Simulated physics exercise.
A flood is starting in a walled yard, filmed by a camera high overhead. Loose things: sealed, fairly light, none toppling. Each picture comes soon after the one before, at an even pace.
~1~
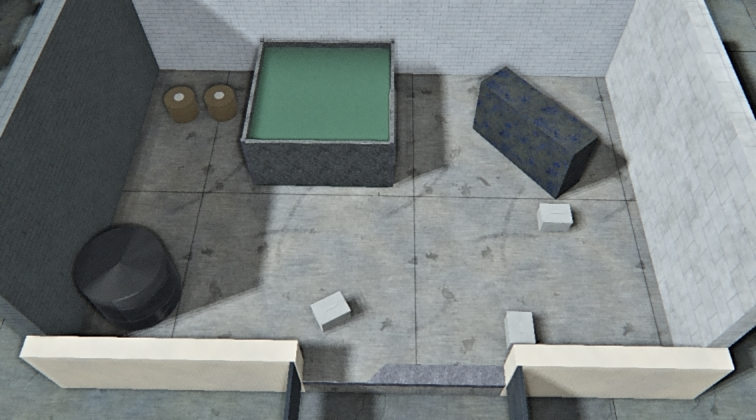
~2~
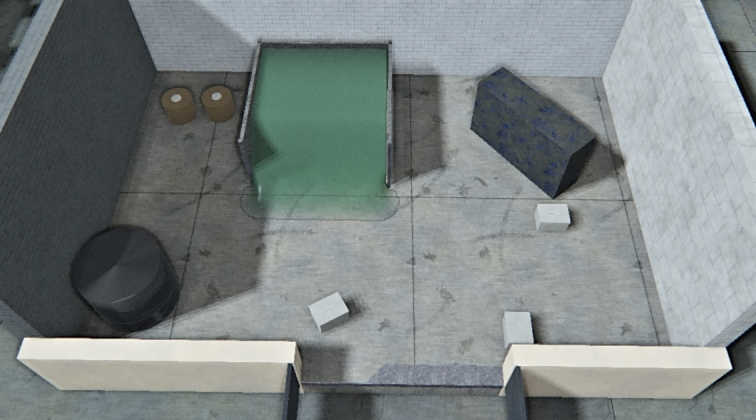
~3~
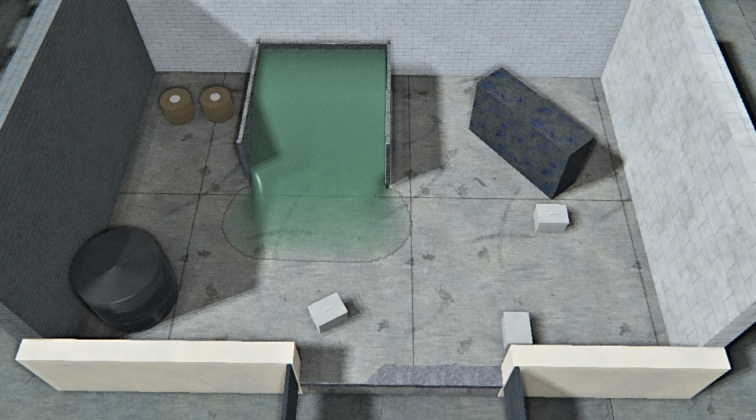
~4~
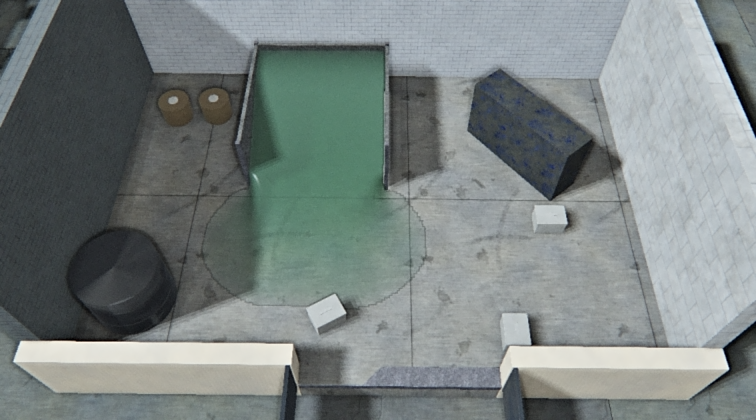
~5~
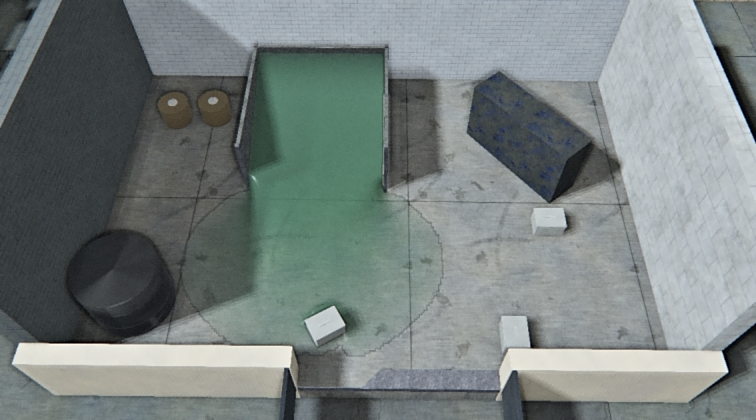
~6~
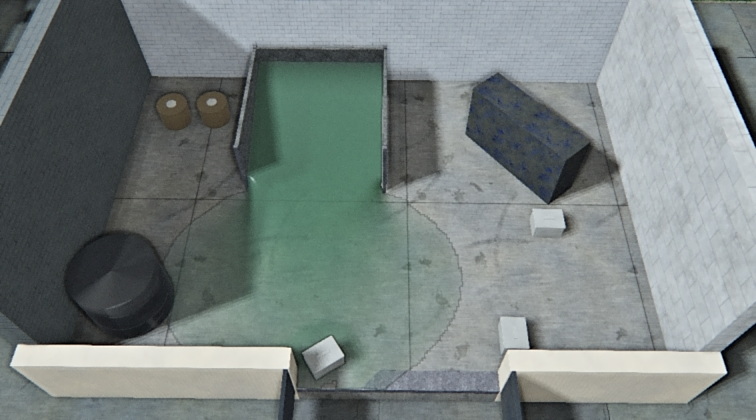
Green water pouring from an opened tank in a walled yard, spreading across the floor and nudging a small white block.
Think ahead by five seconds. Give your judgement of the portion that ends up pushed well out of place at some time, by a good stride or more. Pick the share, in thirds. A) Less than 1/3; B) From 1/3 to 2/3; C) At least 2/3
From 1/3 to 2/3 (B).
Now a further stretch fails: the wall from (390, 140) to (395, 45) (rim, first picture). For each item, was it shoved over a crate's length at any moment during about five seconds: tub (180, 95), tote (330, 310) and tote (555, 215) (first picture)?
In turn: Never so far, yes, yes.
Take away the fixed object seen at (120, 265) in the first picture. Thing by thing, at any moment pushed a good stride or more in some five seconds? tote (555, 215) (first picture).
Note - displacement of that one: Not displaced that much.
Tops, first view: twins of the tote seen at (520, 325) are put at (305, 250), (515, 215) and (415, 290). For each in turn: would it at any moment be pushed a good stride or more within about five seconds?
In sequence: Pushed clear, doesn't go far, pushed clear.
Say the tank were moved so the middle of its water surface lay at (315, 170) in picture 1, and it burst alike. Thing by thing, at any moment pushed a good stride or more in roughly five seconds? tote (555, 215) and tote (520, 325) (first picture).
First one: Stayed short; second one: Stayed short.
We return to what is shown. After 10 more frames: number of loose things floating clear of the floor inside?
Count: 0.
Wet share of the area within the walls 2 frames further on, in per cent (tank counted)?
I reckon around 40 per cent.
A moment on, 1 of 5 are well off their spots; 0 afloat.
Next, 2 of 5 are well off their spots; 0 afloat.
Later, 2 of 5 are well off their spots; 1 afloat.
In the end, 3 of 5 are well off their spots, and 3 have been at some point; 2 afloat.
